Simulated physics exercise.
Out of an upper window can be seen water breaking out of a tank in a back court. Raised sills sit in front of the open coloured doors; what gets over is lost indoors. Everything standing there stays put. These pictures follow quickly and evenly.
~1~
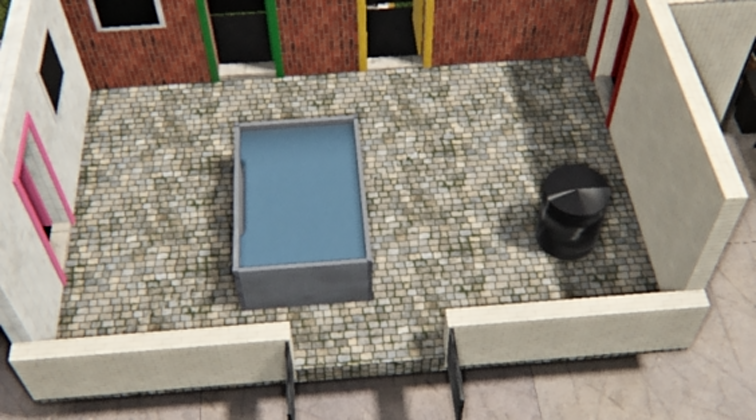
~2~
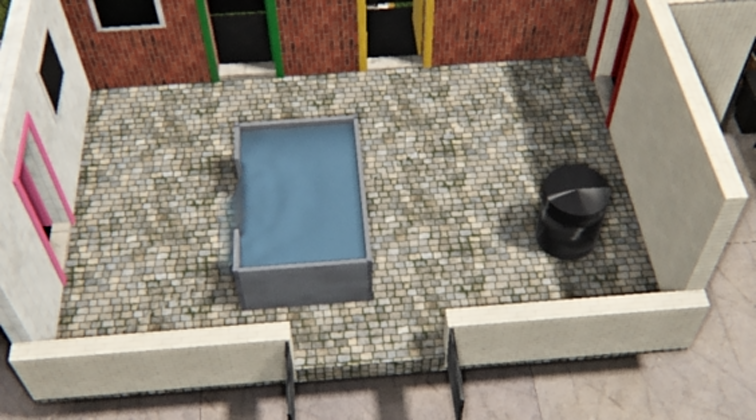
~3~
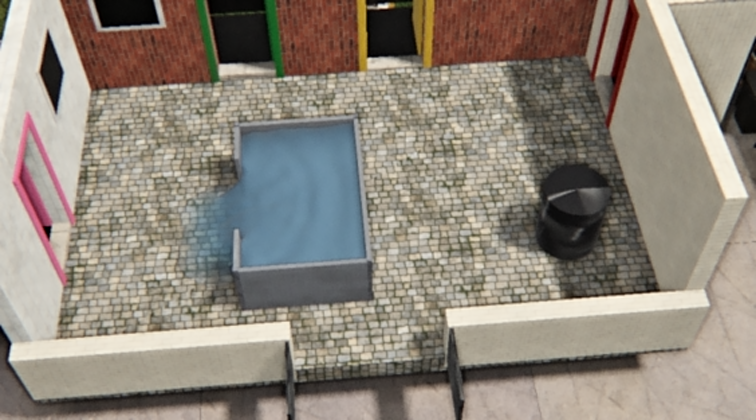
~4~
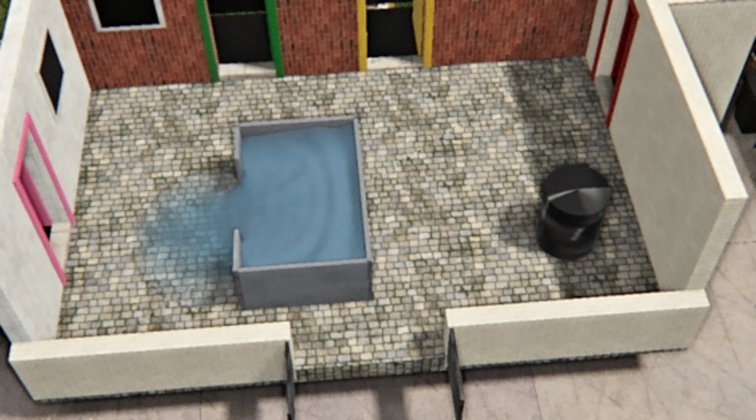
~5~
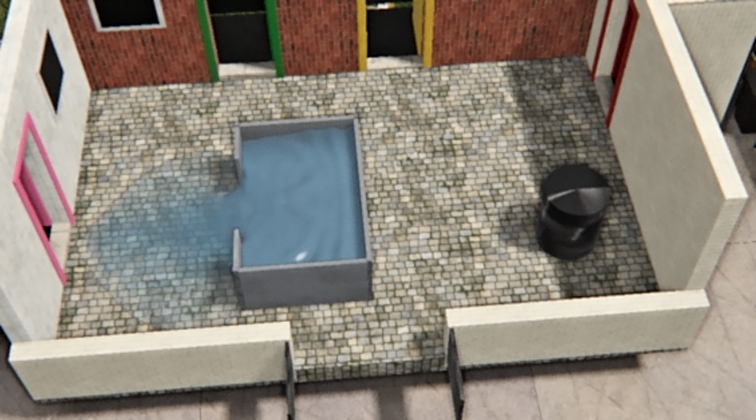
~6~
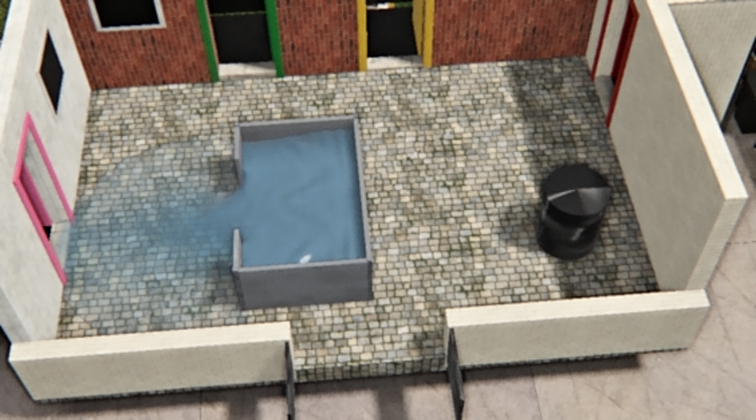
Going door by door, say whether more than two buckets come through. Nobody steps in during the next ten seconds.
In order: The yellow door will let in an allowed amount. The red door will let in an allowed amount. The green door will let in an allowed amount. The pink door will let in too much.
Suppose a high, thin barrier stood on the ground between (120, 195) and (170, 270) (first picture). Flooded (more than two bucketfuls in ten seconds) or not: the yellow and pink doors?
Then it goes like this: Yellow falls below the limit, pink rises above the limit.
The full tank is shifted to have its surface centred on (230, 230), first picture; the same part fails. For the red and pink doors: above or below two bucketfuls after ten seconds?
I'd say the red door remains below and the pink door runs past the limit.
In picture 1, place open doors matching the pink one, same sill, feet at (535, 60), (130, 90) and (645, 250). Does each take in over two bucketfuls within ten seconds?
In order, the new doors go: Undershoots, overshoots, undershoots.
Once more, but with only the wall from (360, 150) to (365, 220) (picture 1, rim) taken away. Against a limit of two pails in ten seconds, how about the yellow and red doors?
The yellow door tops the limit and the red door tops the limit.
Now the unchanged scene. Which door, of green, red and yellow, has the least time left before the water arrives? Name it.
The green-painted one.
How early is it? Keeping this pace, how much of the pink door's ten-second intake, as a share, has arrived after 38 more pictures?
The figure is near 95 per cent.
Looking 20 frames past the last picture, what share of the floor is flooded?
I reckon 45 per cent or so.
A moment on, water covers 25 % of the floor; the yellow door not reached, the red door not reached, the green door not reached, the pink door far over two buckets in.
Next, water covers 25 % of the floor; the yellow door not reached, the red door not reached, the green door not reached, the pink door far over two buckets in.
Then, water covers 45 % of the floor; the yellow door not reached, the red door not reached, the green door wet at the sill, nothing in, the pink door far over two buckets in.
Later, water covers 80 % of the floor; the yellow door wet at the sill, nothing in, the red door not reached, the green door wet at the sill, nothing in, the pink door far over two buckets in.
In the end, water covers 95 % of the floor; the yellow door wet at the sill, nothing in, the red door wet at the sill, nothing in, the green door wet at the sill, nothing in, the pink door far over two buckets in.
